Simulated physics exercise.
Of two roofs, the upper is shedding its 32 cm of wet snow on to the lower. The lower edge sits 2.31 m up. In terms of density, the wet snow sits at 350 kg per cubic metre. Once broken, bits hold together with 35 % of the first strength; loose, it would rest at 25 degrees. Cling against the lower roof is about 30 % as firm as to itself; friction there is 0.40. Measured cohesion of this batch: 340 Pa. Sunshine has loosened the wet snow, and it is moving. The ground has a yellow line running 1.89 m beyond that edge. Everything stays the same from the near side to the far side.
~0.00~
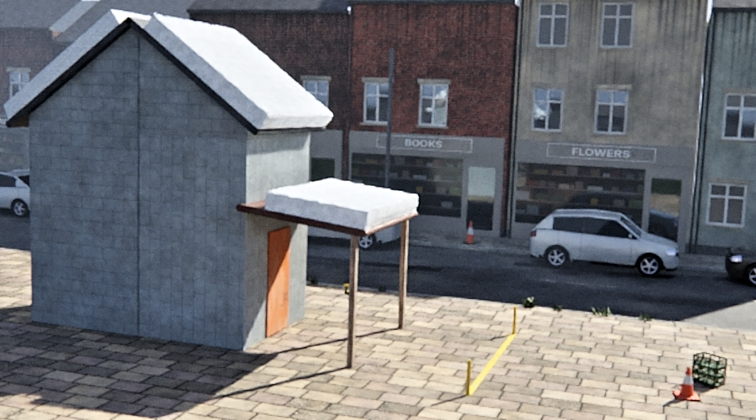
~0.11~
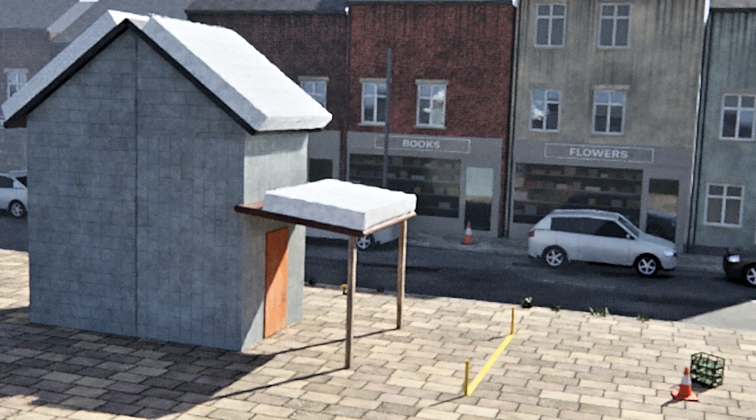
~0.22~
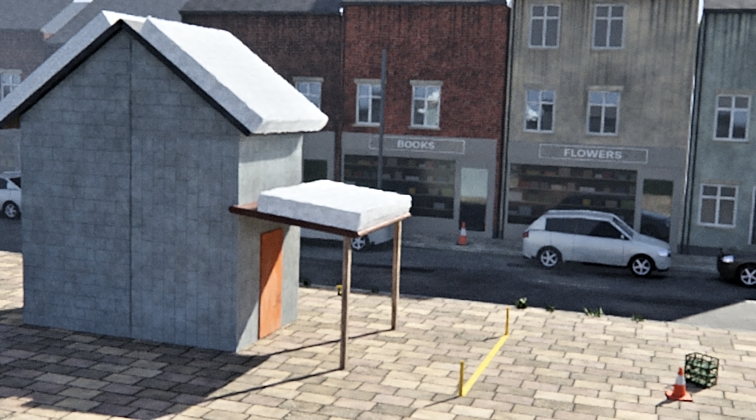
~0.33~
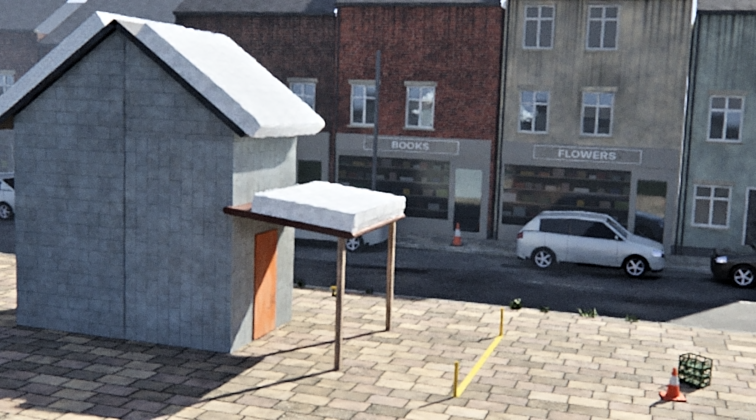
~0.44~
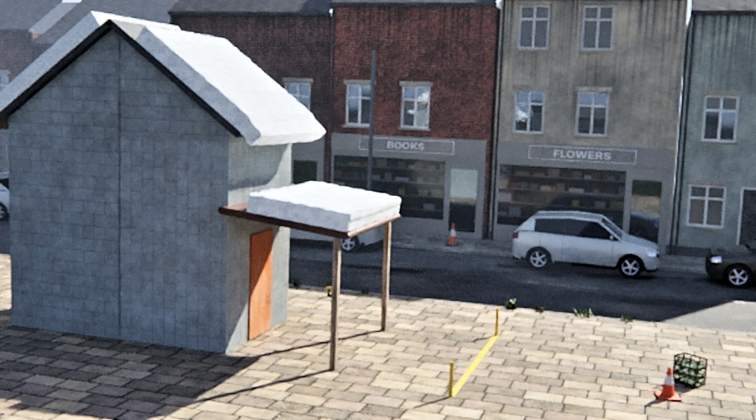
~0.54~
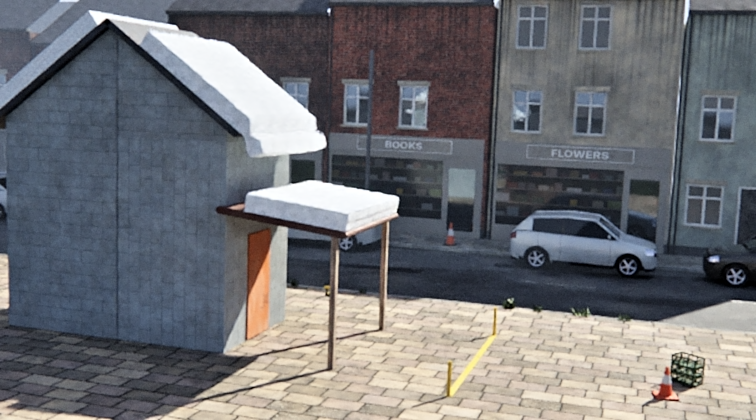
Thick white snow sliding slowly down the right slope of a grey block building's roof, its edge overhanging the lower snow-covered porch roof.
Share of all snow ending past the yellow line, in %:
Roughly 21 %.
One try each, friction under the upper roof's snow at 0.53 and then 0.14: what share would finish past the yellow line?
7 %, then 30 %.
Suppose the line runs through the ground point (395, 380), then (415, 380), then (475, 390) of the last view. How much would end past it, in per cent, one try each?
Respectively about 40 in a hundred, 35 in a hundred and 16 in a hundred.
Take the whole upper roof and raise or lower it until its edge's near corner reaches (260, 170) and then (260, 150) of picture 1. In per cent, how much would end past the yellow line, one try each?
Try 1: Near 1 %; try 2: Near 10 %.
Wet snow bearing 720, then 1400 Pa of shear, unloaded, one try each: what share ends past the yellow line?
6 in a hundred, followed by 0 in a hundred.
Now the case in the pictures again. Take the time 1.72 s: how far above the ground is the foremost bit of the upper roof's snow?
Height: Approx. 2.2 m.
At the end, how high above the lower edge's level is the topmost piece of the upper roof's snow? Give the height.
Roughly 0.6 m.
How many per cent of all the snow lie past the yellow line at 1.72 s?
About 0 %.
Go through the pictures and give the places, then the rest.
In the first frame, leading edge of the wet snow at (260, 108).
In the second frame, leading edge of the wet snow at (259, 109), its middle shifted 1.8 cm.
In the third frame, leading edge of the wet snow at (255, 127), its middle shifted 6.8 cm, 2 % of it past the upper edge, in one piece.
In the fourth frame, leading edge of the wet snow at (253, 122), its middle shifted 15 cm, 6 % of it past the upper edge, in one piece.
In the fifth frame, leading edge of the wet snow at (254, 129), its middle shifted 27 cm, 10 % of it past the upper edge, cracking.
In the sixth frame, leading edge of the wet snow at (259, 138), its middle shifted 43 cm, 16 % of it past the upper edge, cracking.
After 1.08 s, none is below the lower edge and 0 % is past the line.
After 1.72 s, 1 % is below the lower edge and 0 % is past the line.
After 2.36 s, 48 % is below the lower edge and 7 % is past the line.
After 3.00 s, 51 % is below the lower edge and 21 % is past the line.
After 3.40 s, at the end, 51 % is below the lower edge and 21 % is past the line.
